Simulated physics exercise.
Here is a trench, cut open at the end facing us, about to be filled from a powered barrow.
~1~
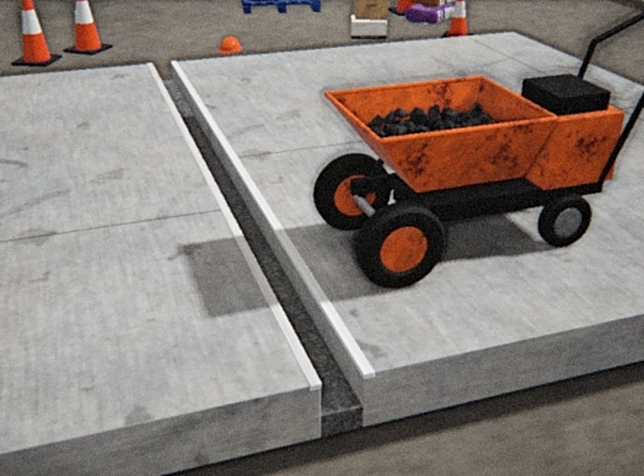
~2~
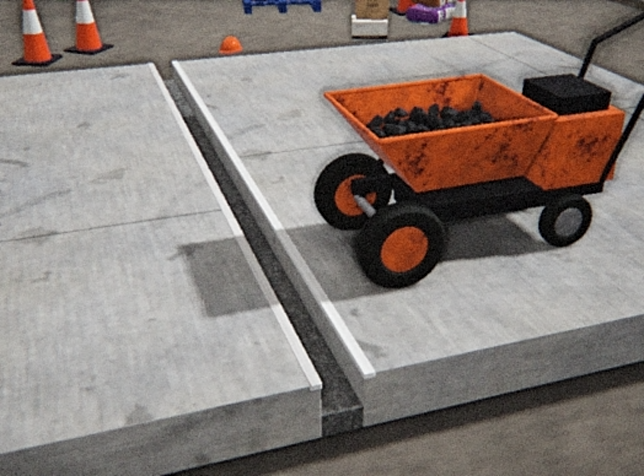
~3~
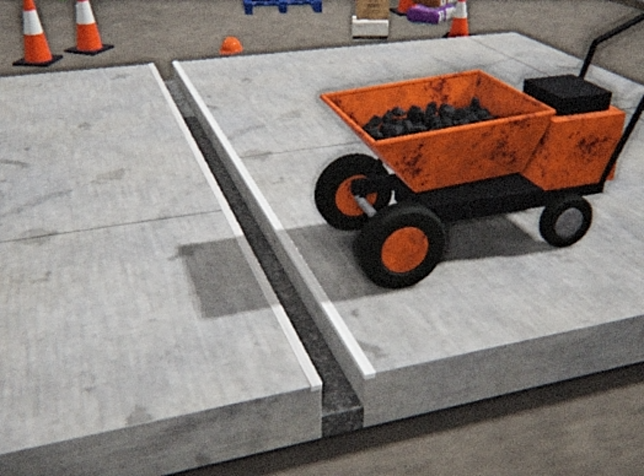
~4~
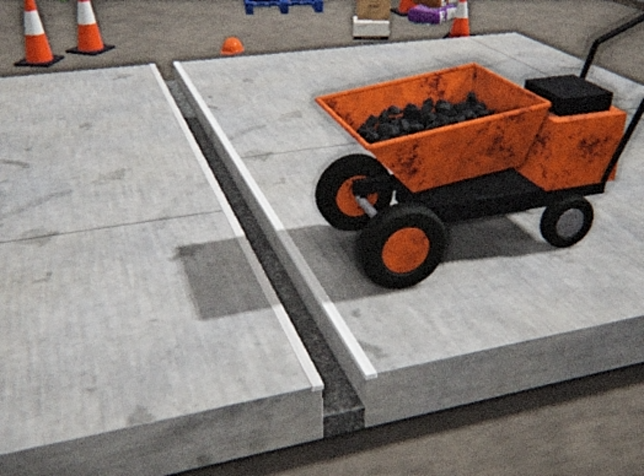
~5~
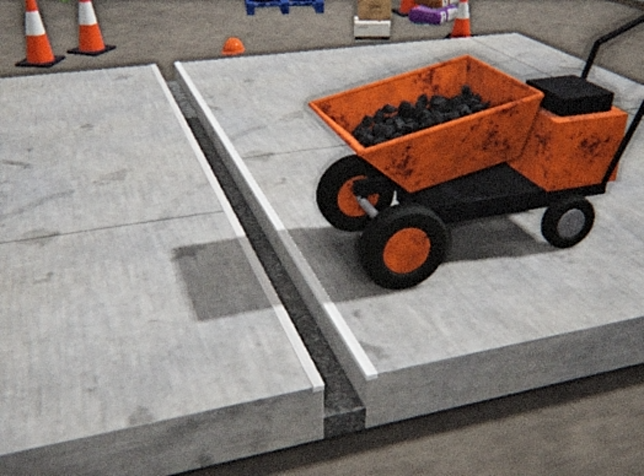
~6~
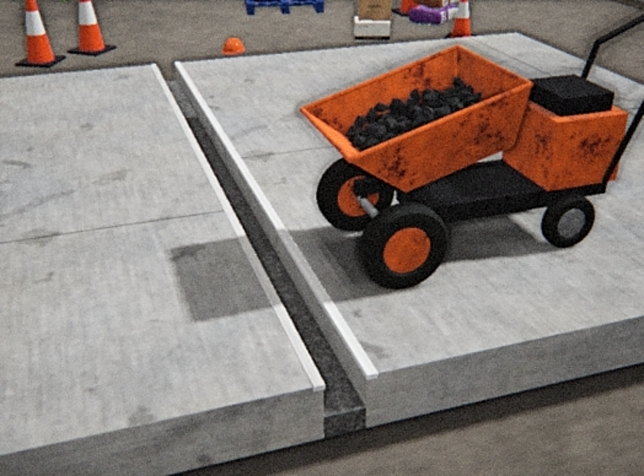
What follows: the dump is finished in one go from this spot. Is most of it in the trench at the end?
In the trench: Only the smaller part.
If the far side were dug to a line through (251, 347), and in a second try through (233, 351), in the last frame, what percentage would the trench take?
Roughly 80 per cent, and 90 per cent.
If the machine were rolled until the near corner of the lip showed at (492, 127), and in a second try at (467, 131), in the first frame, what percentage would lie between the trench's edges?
Near 30 % and 50 %.
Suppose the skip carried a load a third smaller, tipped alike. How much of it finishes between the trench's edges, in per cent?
Near 20 %.
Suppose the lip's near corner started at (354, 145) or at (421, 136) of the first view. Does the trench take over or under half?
First below a half, then the larger part.
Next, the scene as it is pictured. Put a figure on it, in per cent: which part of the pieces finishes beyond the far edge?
Roughly 90 in a hundred.
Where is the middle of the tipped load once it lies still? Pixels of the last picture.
Close to (221, 275).
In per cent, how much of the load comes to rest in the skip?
Some 0 per cent.
Shortly afterwards, skip tipped steeply; the whole lot in the skip.
Next, skip tipped right over; the bulk in the skip; only a few in or heaped over the trench; near a quarter beyond it; only a few falling.
Some moments later, skip tipped right over; only a few in the skip; a little in or heaped over the trench; all but a few beyond it.
In the end, skip tipped right over; only a few in the skip; a little in or heaped over the trench; the bulk beyond it.
